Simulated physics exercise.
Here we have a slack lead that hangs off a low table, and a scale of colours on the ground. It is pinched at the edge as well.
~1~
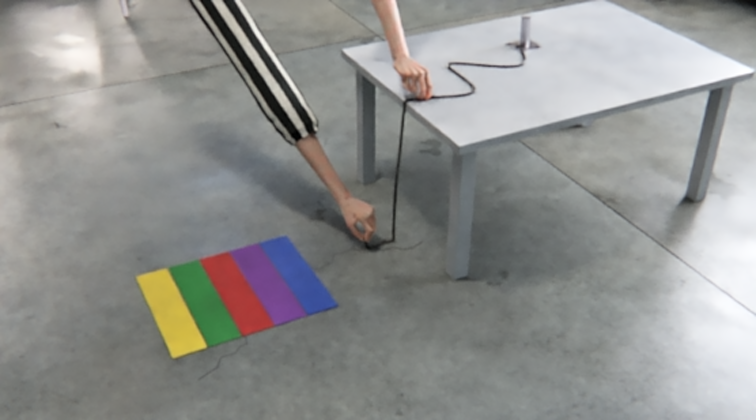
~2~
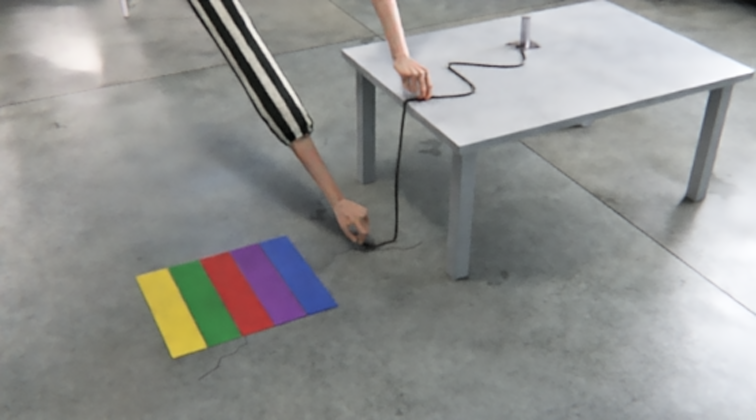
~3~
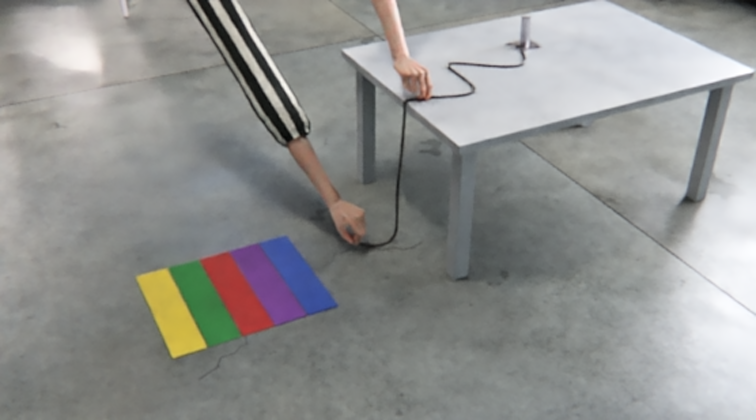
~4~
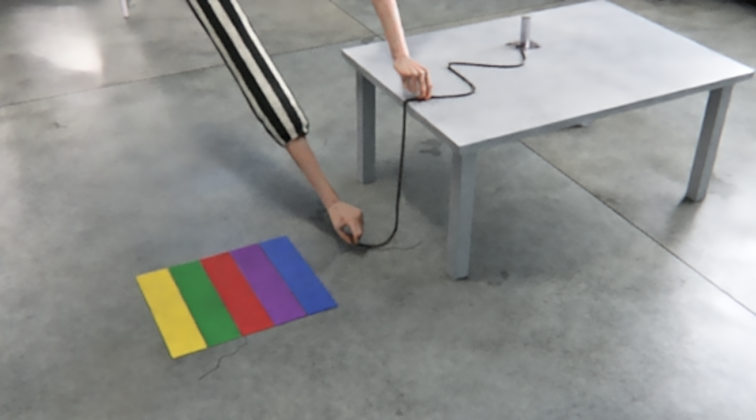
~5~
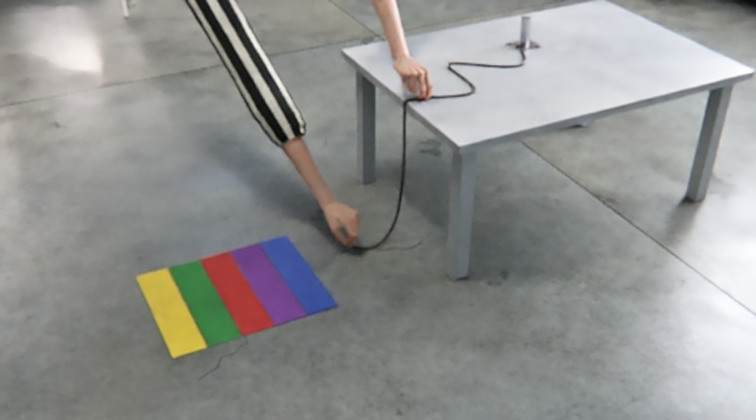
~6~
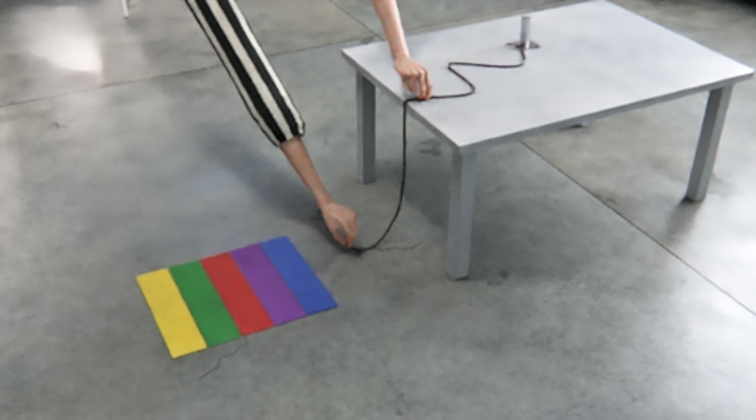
We see one hand pinching a dark cord at the edge of a low grey table while another hand holds its hanging end near the floor, moving it slightly left toward a mat of coloured stripes.
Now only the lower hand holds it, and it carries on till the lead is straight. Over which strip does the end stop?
The end stops over the yellow strip.
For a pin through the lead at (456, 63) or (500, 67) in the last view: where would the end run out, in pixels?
Try by try, around (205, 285) and (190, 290).
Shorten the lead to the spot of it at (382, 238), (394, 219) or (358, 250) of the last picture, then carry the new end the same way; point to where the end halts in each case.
The places are (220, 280), (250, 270) and (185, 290).
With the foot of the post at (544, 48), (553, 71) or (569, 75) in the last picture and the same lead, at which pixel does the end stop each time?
The places are (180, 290), (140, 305) and (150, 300).
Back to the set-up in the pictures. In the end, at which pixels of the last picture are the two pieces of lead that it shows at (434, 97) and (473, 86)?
About (345, 134), and the other about (390, 99).
Soon after, end near (223, 280); over red.
Then, end near (184, 291); over green.
At full stretch, end near (161, 297); over yellow. It gets as far as the yellow strip.
